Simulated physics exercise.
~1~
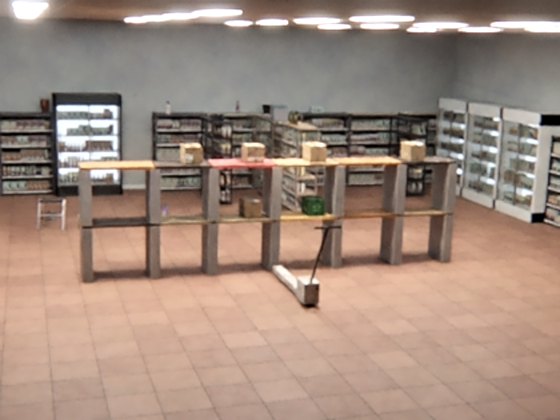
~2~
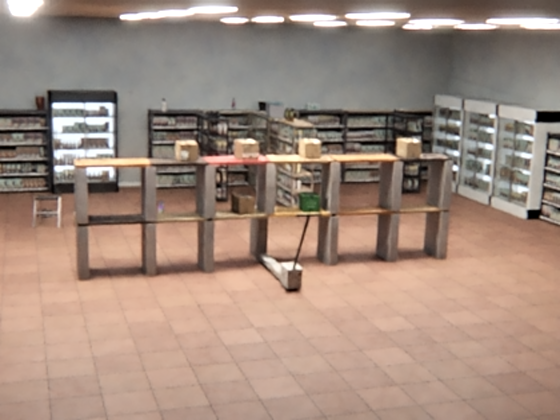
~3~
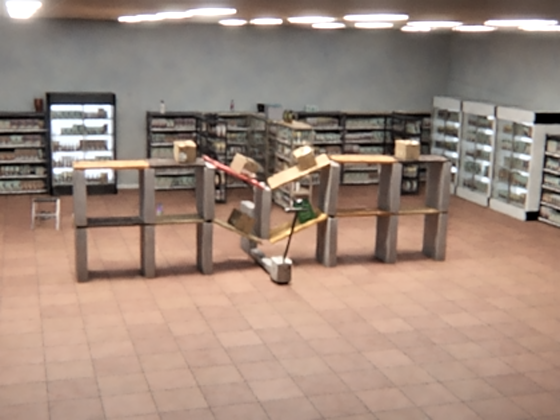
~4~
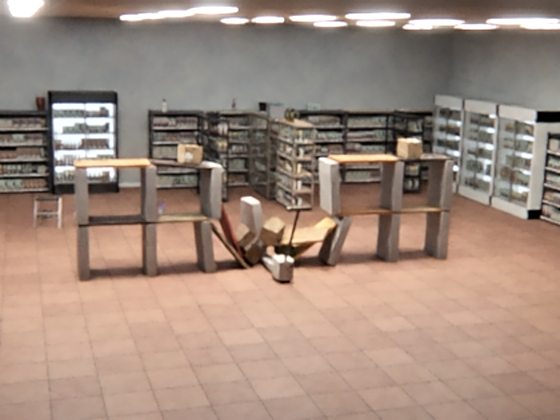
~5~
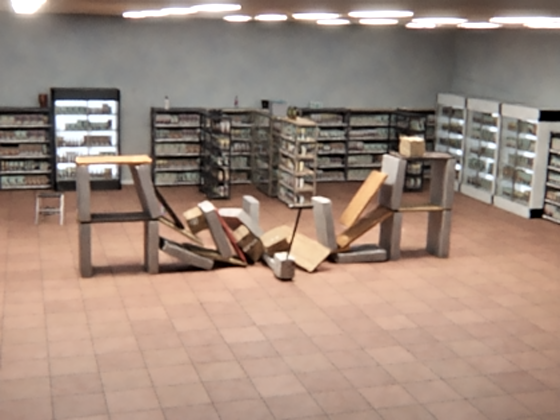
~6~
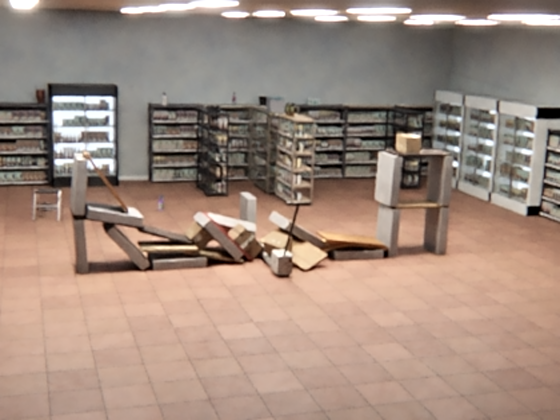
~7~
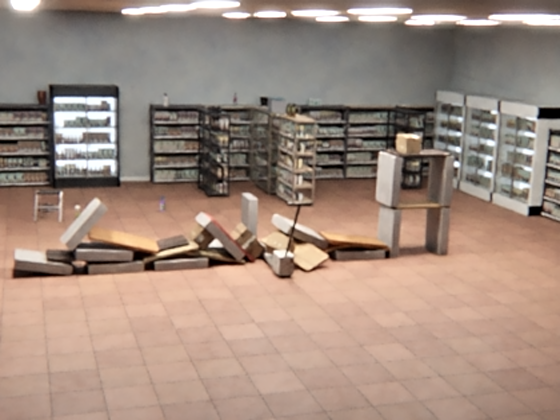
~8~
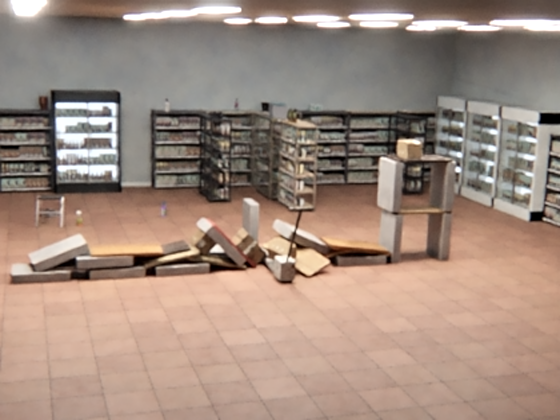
In a store, a jack knocks an upright and most of the two-tier shelving collapses outward.
